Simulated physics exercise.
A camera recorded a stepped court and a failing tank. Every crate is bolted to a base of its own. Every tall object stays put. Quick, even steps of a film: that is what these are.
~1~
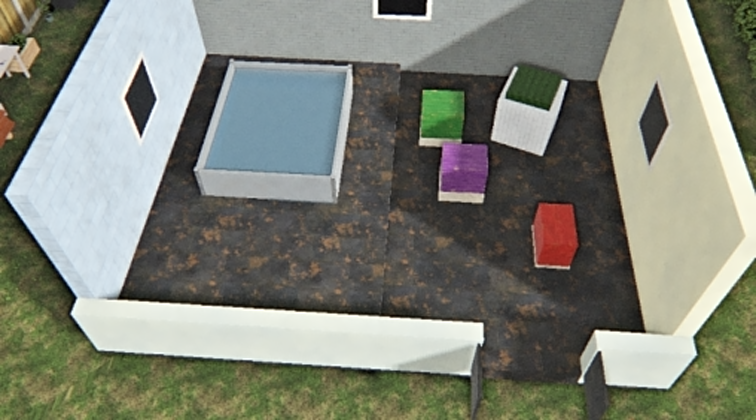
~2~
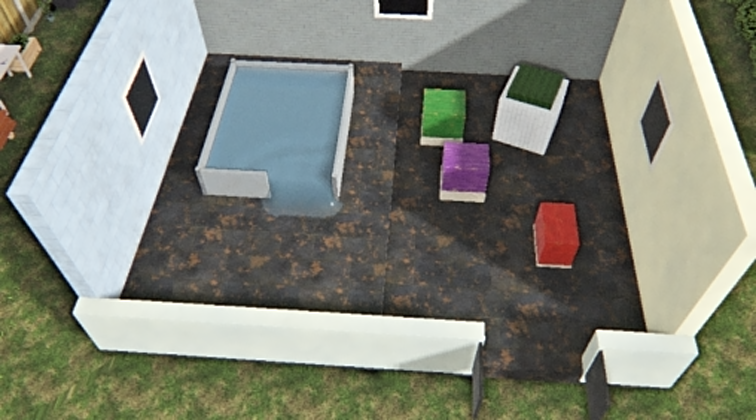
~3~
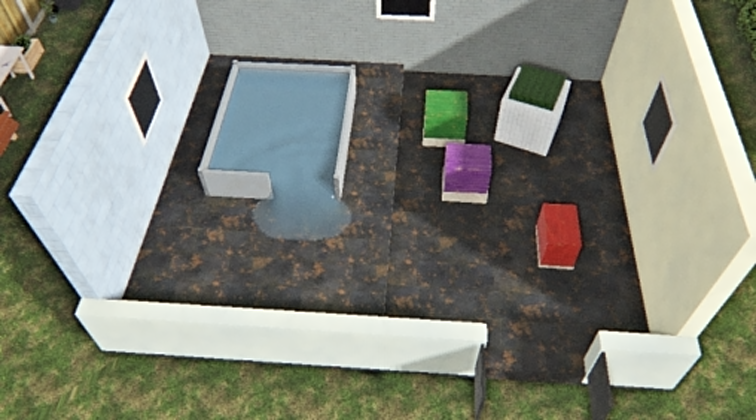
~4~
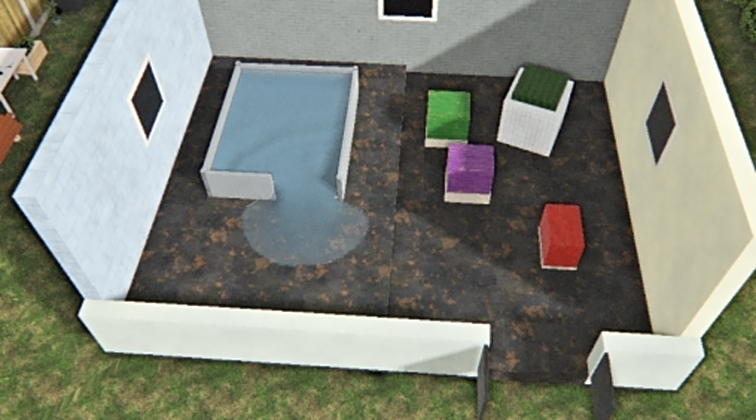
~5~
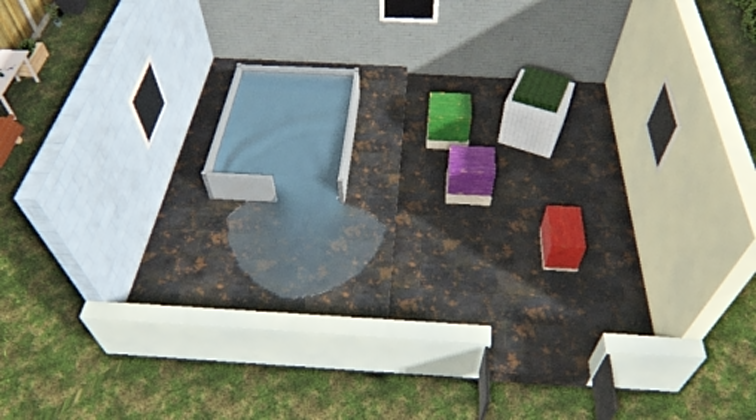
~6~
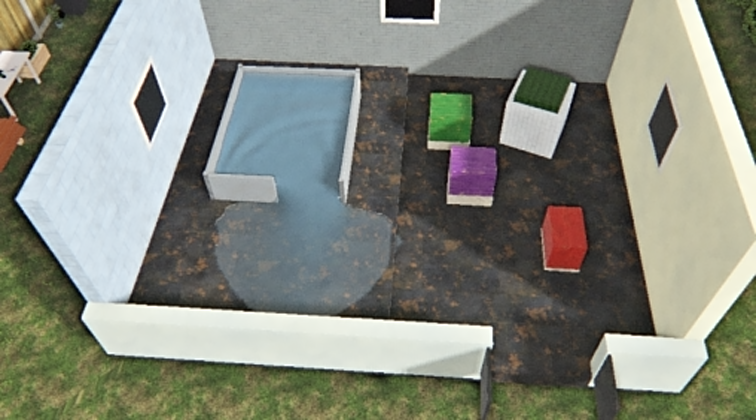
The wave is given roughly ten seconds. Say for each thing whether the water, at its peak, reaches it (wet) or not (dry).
The purple crate is spared; the red crate is hit; the green crate is spared.
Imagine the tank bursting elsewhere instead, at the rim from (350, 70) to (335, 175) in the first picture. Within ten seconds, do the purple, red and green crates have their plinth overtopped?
My guess is purple goes wet, red goes wet, and green goes wet.
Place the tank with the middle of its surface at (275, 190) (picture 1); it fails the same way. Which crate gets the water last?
I'd go with the one in green.
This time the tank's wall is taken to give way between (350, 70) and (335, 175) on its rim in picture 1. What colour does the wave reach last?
That is the red-painted one.
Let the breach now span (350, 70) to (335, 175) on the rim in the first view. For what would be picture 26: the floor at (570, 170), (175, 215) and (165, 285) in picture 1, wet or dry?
Spot one: Reached by the flood. Spot two: Spared by the leak. Spot three: Spared by the leak.
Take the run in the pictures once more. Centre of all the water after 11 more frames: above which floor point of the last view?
Around pixel (301, 192) of the last picture.
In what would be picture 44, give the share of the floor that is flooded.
That's roughly 65 per cent.
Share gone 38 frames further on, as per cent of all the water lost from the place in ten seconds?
Share gone: About 45 %.
A moment on, water covers 20 % of the floor; the purple crate not reached, the red crate not reached, the green crate not reached.
Next, water covers 25 % of the floor; the purple crate not reached, the red crate not reached, the green crate not reached.
Then, water covers 40 % of the floor; the purple crate not reached, the red crate water round its plinth, the green crate not reached.
Later, water covers 65 % of the floor; the purple crate water round its plinth, the red crate water round its plinth, the green crate not reached.
In the end, water covers 90 % of the floor; the purple crate stayed above the water, the red crate was topped, the green crate stayed above the water.
